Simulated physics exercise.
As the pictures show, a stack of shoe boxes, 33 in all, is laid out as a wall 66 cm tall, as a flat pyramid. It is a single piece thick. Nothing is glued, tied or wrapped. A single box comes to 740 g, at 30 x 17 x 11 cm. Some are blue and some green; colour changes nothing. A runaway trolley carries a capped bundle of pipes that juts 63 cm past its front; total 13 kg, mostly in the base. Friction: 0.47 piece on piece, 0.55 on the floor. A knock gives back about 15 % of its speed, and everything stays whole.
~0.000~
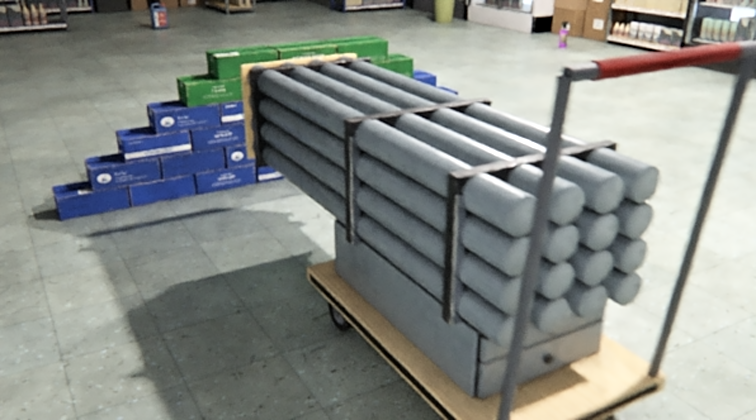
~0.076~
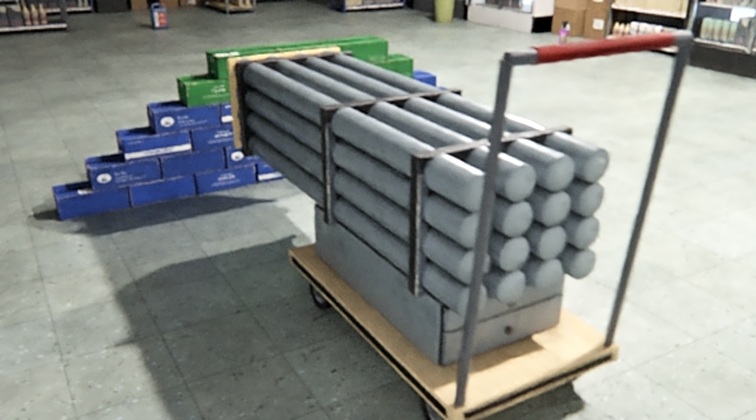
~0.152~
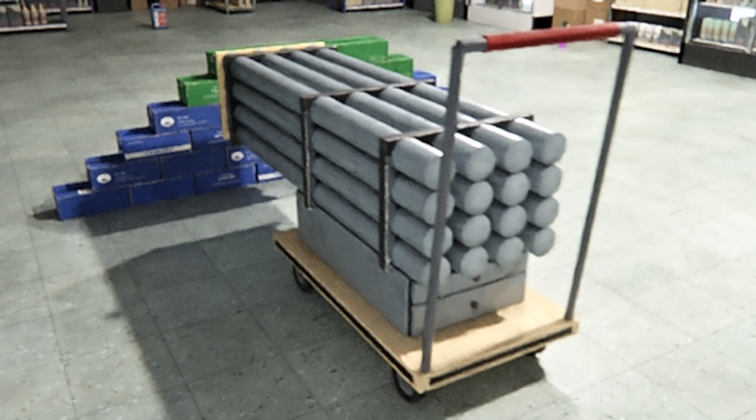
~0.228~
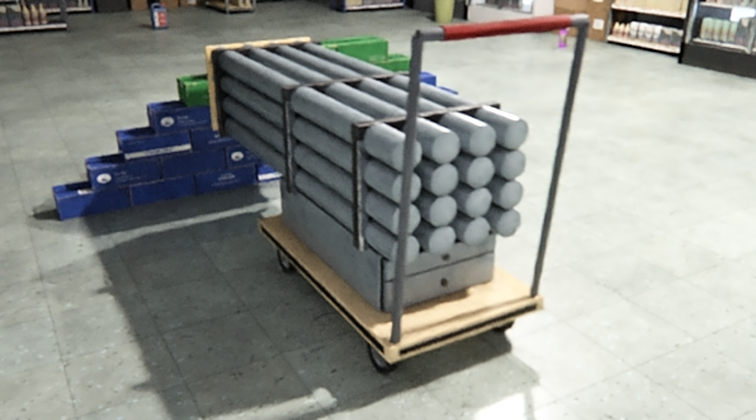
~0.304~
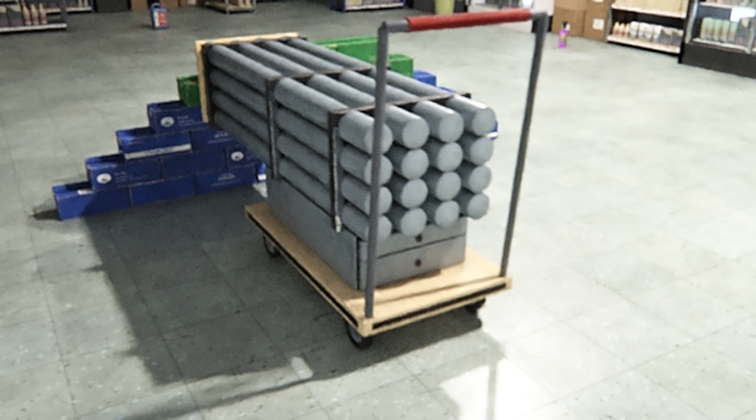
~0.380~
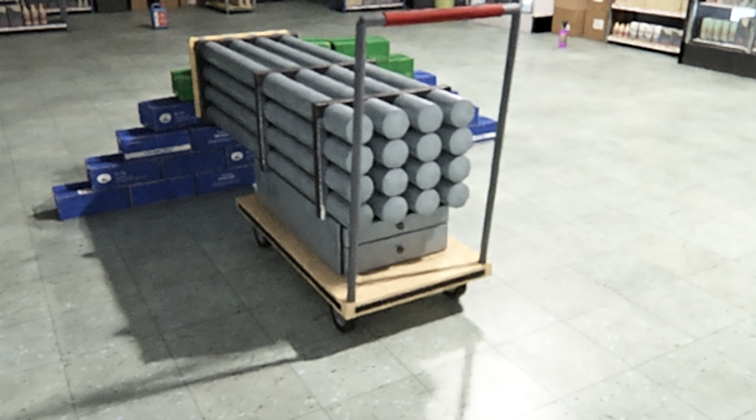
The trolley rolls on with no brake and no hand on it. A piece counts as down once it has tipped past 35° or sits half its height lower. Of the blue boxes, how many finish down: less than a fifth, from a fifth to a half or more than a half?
It comes to less than a fifth.
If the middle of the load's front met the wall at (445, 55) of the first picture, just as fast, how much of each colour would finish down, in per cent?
In that case blue 10, green 30 per cent.
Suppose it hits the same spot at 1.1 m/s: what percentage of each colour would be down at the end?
Then blue 10, green 90 per cent.
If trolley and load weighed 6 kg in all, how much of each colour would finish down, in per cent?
In that case blue 10, green 90 per cent.
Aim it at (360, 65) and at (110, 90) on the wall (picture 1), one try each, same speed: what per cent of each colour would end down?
Blue 10 then 10, green 90 then 0 per cent.
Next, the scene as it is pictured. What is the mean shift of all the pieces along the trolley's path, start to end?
Some 20 cm on average.
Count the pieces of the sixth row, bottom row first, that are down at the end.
3 of them.
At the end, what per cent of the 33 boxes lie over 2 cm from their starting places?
Shifted: 60 per cent.
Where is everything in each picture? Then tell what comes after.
In the first picture (each place is the centre of the face we see best), load (247, 97) 62 cm short of the wall; top green box (309, 59); all as stacked.
The second picture shows load (234, 89) 47 cm short of the wall.
The third picture shows load (222, 82) 32 cm short of the wall.
The fourth picture shows load (211, 75) 17 cm short of the wall.
The fifth picture shows load (201, 69) 22 mm short of the wall.
The sixth picture shows load (194, 65) 9 cm into the wall's line; 9 have shifted.
By 0.52 s, load 25 cm past the wall's line, still rolling; 2 of the 26 blue boxes down (3 of 33 in all colours); top blue box unmoved; top green box tilted 12°.
By 0.78 s, load 54 cm past the wall's line, still rolling; 3 of the 26 blue boxes down (9 of 33 in all colours); top blue box unmoved; top green box tilted 51°, 38 cm lower.
By 1.16 s, load 77 cm past the wall's line, still rolling; 3 of the 26 blue boxes down (9 of 33 in all colours); top blue box unmoved; top green box upside down.
When it is over (3.1 s), load 78 cm past the wall's line, stopped; 3 of the 26 blue boxes down (9 of 33 in all colours); top blue box unmoved; top green box upside down. That is 12 per cent. In pixels of the last frame, middles, top blue box near (407, 85), top green box near (272, 104).
